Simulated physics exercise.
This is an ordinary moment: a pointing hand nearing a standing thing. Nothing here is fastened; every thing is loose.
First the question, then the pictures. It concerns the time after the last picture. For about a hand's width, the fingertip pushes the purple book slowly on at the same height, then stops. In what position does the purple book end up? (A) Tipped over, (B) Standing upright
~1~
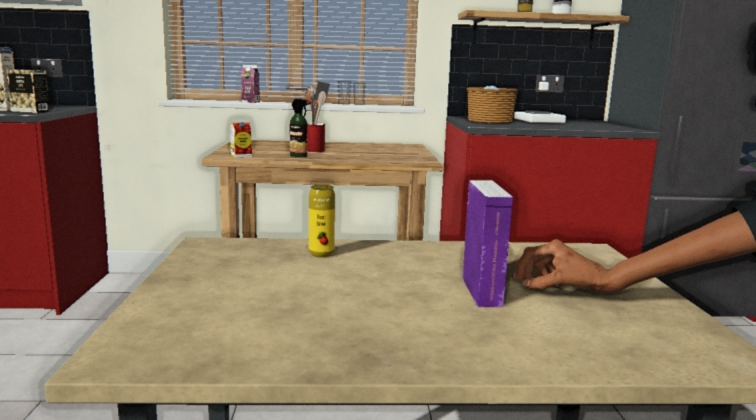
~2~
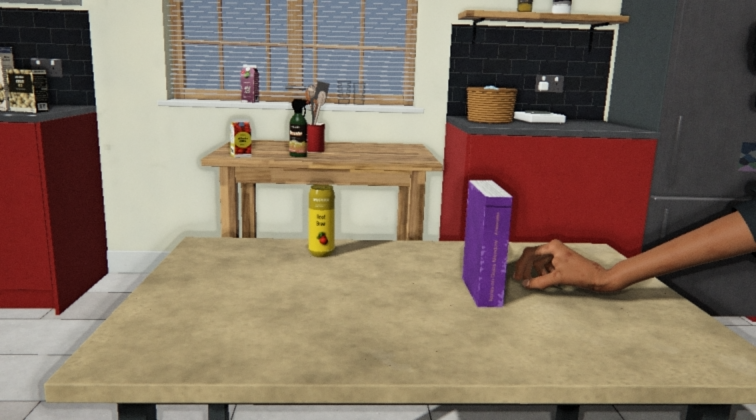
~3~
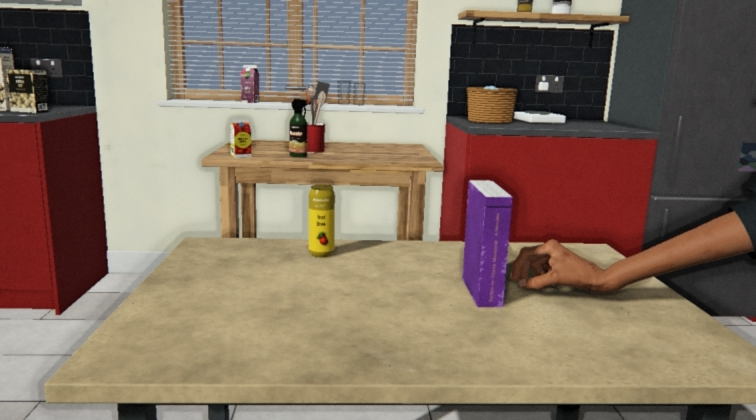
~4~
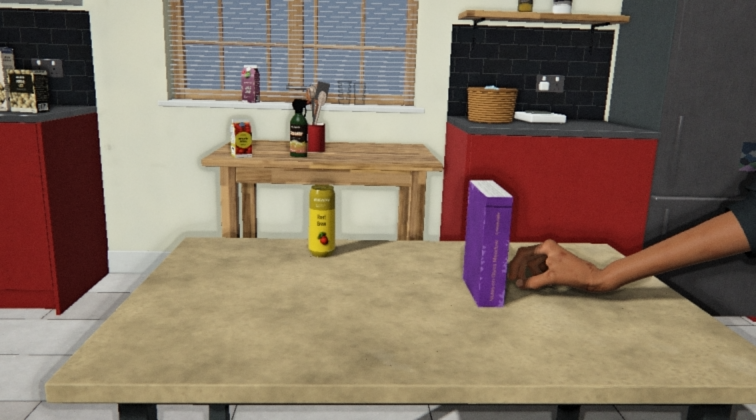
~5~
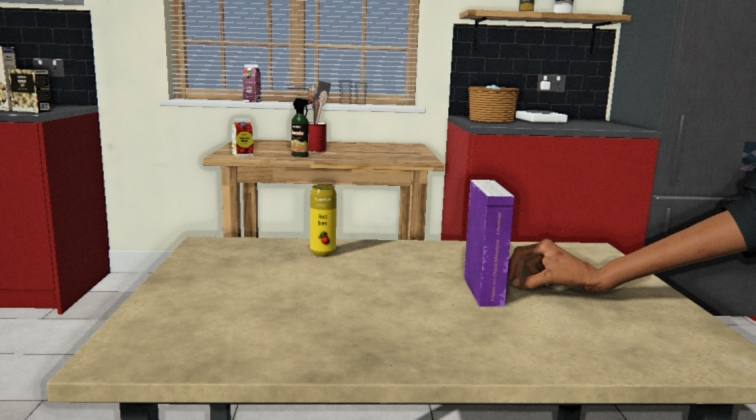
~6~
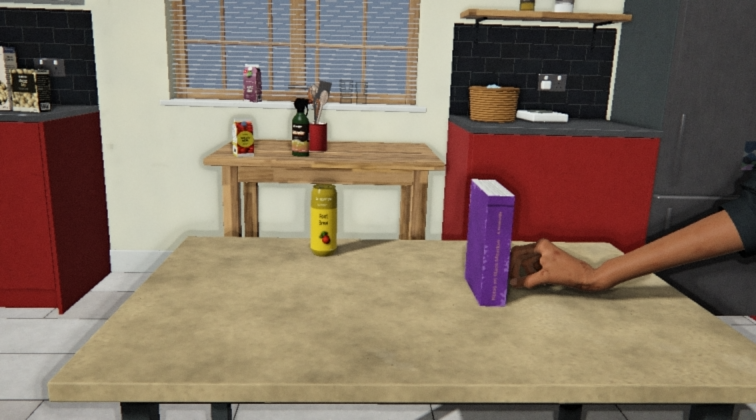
B.
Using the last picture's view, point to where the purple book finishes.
End position, last frame: About (420, 239).
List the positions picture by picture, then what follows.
The first picture shows purple book (485, 242).
The second picture shows purple book (485, 241).
The third picture shows purple book (485, 242).
The fourth picture shows purple book (486, 242).
The fifth picture shows purple book (487, 241).
The sixth picture shows purple book (488, 241).
Then, 0.60 s on from there, purple book shifted a little near (471, 240).
Then, 1.30 s on from there, purple book shifted about its own width near (439, 239).
Then, 2.40 s on from there, purple book shifted about its own width near (420, 239).
In the end, moved from the start, purple book. At the end, from the last picture's camera, purple book near (420, 239).
